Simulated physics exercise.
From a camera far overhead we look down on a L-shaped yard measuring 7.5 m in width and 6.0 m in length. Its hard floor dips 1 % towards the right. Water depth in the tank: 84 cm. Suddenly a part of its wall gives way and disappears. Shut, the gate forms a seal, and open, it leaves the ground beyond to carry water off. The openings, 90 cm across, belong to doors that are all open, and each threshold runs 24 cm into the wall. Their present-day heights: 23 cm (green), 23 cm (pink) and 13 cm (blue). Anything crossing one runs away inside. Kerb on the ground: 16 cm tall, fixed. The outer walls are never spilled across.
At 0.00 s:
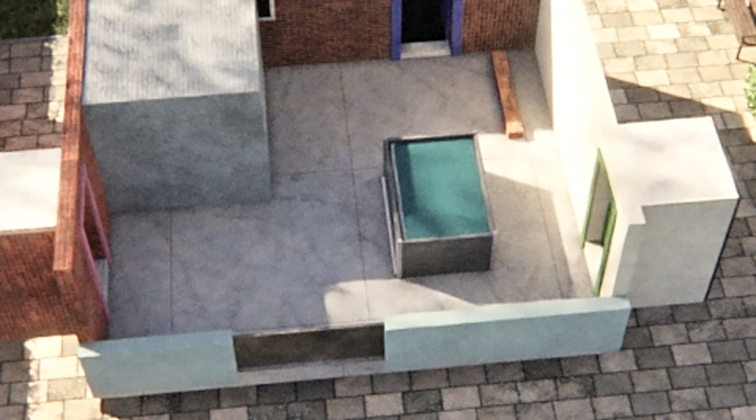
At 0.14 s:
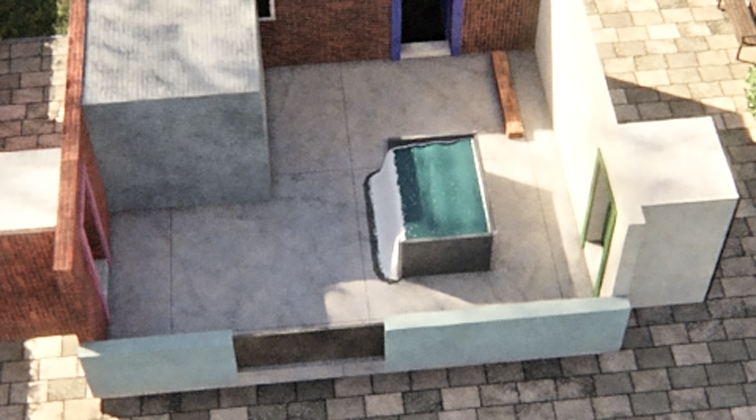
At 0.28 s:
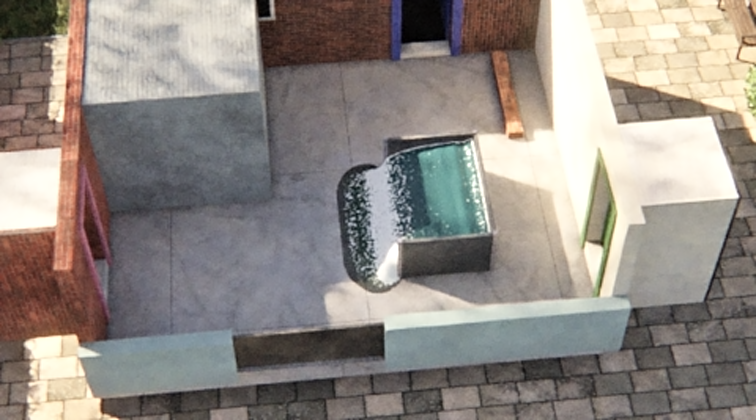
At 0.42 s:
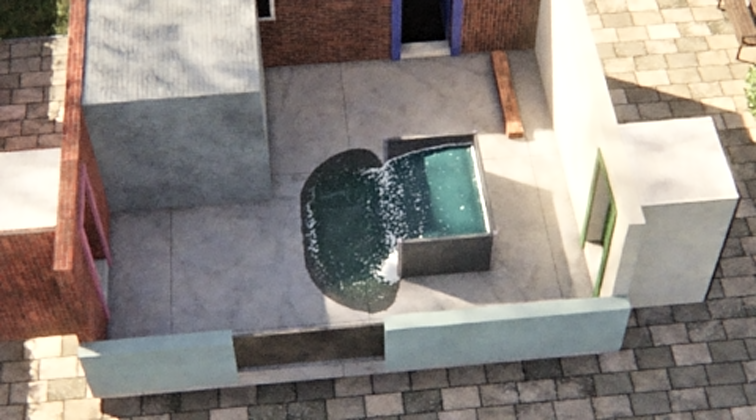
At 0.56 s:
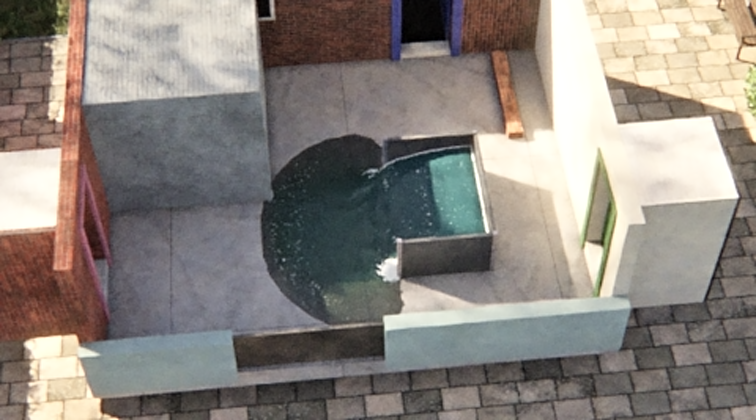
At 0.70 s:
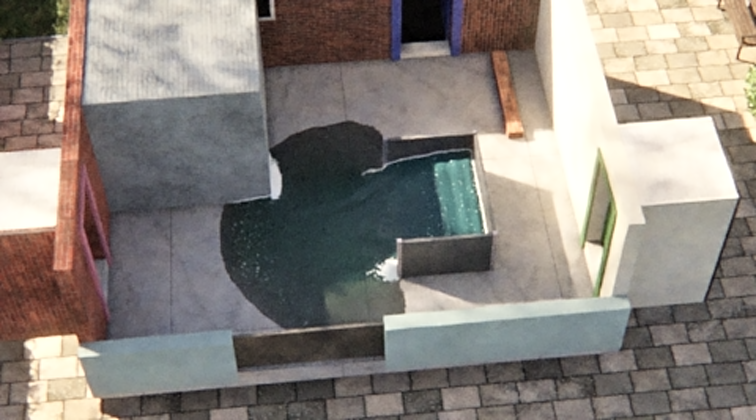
In a walled yard with a pale hard floor, seen from high above, a dark-sided tank of green water stands full and still. Its left side gives way and water pours out in a white, foaming sheet, then spreads leftward as a widening dark pool, reaching the grey block's corner while the tank's level drops.
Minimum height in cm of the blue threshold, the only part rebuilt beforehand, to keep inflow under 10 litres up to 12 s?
7 cm.
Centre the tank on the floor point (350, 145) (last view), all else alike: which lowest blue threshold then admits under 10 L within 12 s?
Some 5.0 cm.
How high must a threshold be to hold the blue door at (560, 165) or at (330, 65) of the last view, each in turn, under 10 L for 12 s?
You'd want about 6.5 cm there first, then about 12.5 cm.
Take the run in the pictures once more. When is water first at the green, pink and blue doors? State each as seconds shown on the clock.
Green 6.0 s; pink 1.2 s; blue 2.6 s.
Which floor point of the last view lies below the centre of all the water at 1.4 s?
I'd say around (324, 230).
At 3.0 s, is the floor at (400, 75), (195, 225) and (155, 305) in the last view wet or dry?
One after another they are soaked, soaked, then soaked.
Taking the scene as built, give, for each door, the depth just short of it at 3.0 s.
Door by door in cm - green 0, pink 25, blue 4.
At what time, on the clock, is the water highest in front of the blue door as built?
The level tops out around 8.0 s.
After 1.4 s water covers 45 % of the floor, deepest (44 cm) near (111, 217); it has not reached the blue door.
After 3.0 s water covers 55 % of the floor, deepest (34 cm) near (107, 360); 4 cm at the blue door, 0 litres in over its 13 cm threshold.
After 12.0 s water covers 95 % of the floor, deepest (23 cm) near (529, 51); 5 cm at the blue door, 0 litres in over its 13 cm threshold.
At the blue door as built, the water arrived by 2.6 s and peaked near 12 cm at 7.8 s.
With a threshold of 5.5 cm, 20 litres would have come in within the 12 s; with 7.5 cm, 7 litres. So under 10 litres takes about 7 cm.
